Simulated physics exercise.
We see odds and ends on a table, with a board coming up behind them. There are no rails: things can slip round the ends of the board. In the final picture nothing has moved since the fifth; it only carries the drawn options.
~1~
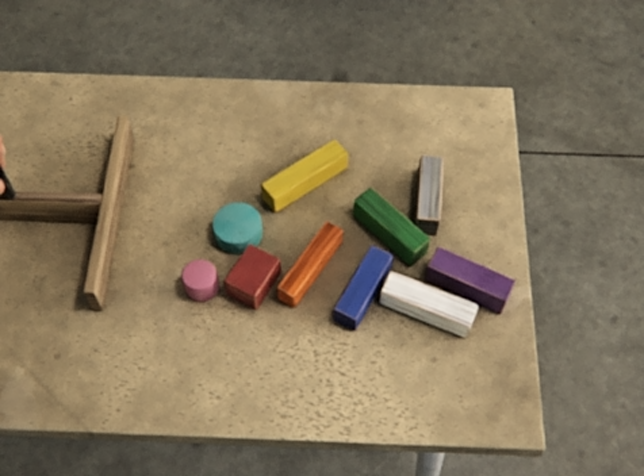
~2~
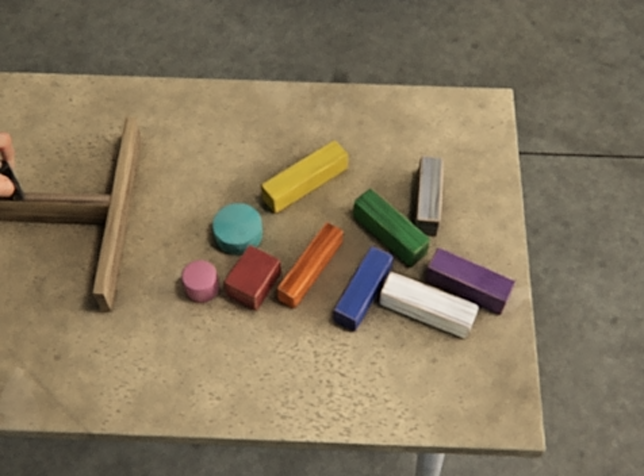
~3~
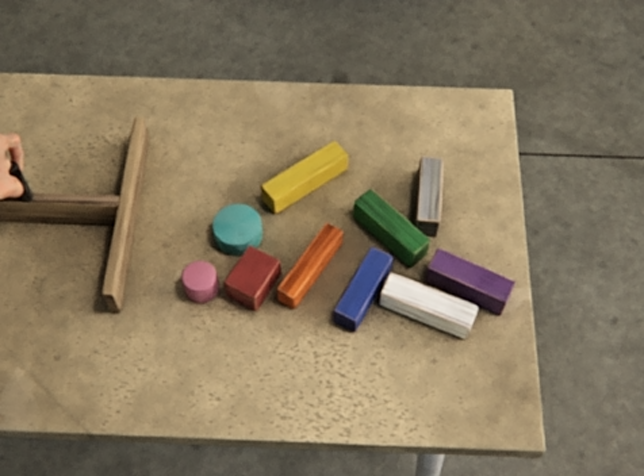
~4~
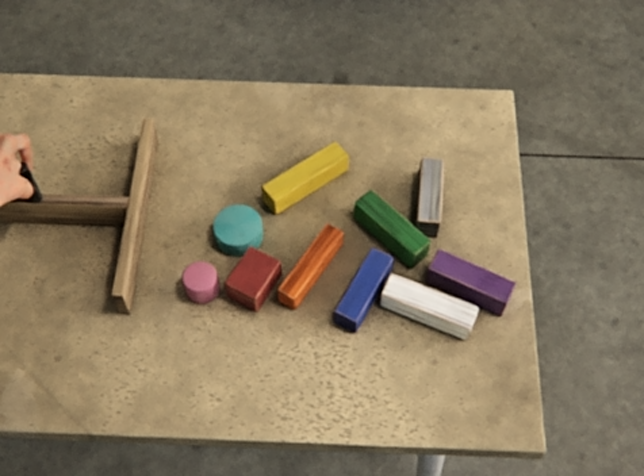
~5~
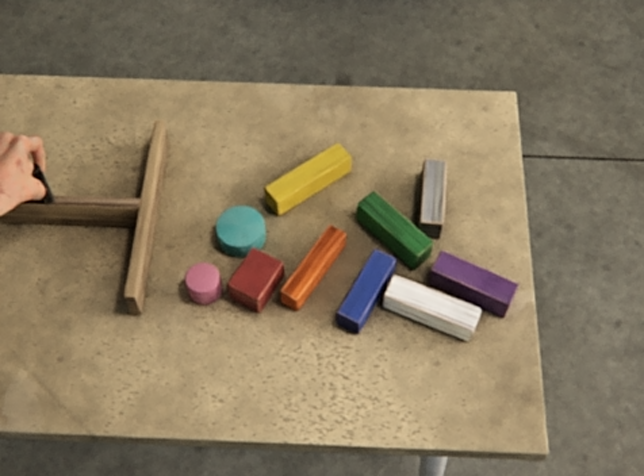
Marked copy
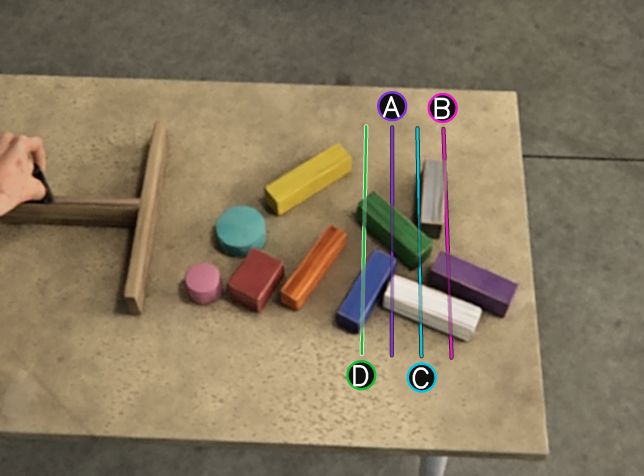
A hand pushing a wooden T-shaped board slowly right across a table towards colourful blocks and two round pieces, which stay still.
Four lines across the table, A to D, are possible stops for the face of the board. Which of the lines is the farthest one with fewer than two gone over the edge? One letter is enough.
A.
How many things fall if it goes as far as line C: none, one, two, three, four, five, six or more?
By then, two.
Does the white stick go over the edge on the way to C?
Yes.
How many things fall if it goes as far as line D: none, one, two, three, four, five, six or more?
By then, none.
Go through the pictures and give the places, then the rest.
Green stick (391, 227); grey stick (429, 195); white stick (428, 304), in the first frame.
Board (115, 200); turquoise tin (238, 229), in the second frame.
Board (125, 201); pink tin (201, 282), in the third frame.
Board (134, 202); red block (254, 279), in the fourth frame.
Board (145, 203); yellow stick (309, 179); green stick (394, 230); grey stick (432, 198), in the fifth frame.
On the marked copy, A at (392, 233); B at (447, 235); C at (419, 234); D at (364, 232).
Taking A. A third of the way, board (233, 206); pink tin (251, 293); red block (285, 286).
Two thirds of the way, board (321, 210); white stick (487, 314); purple bar (479, 276).
When it is over, board (389, 212); white stick (541, 331); purple bar (528, 268); none fallen.
As for the rest, B drops three; C drops two; D is within the limit but short.
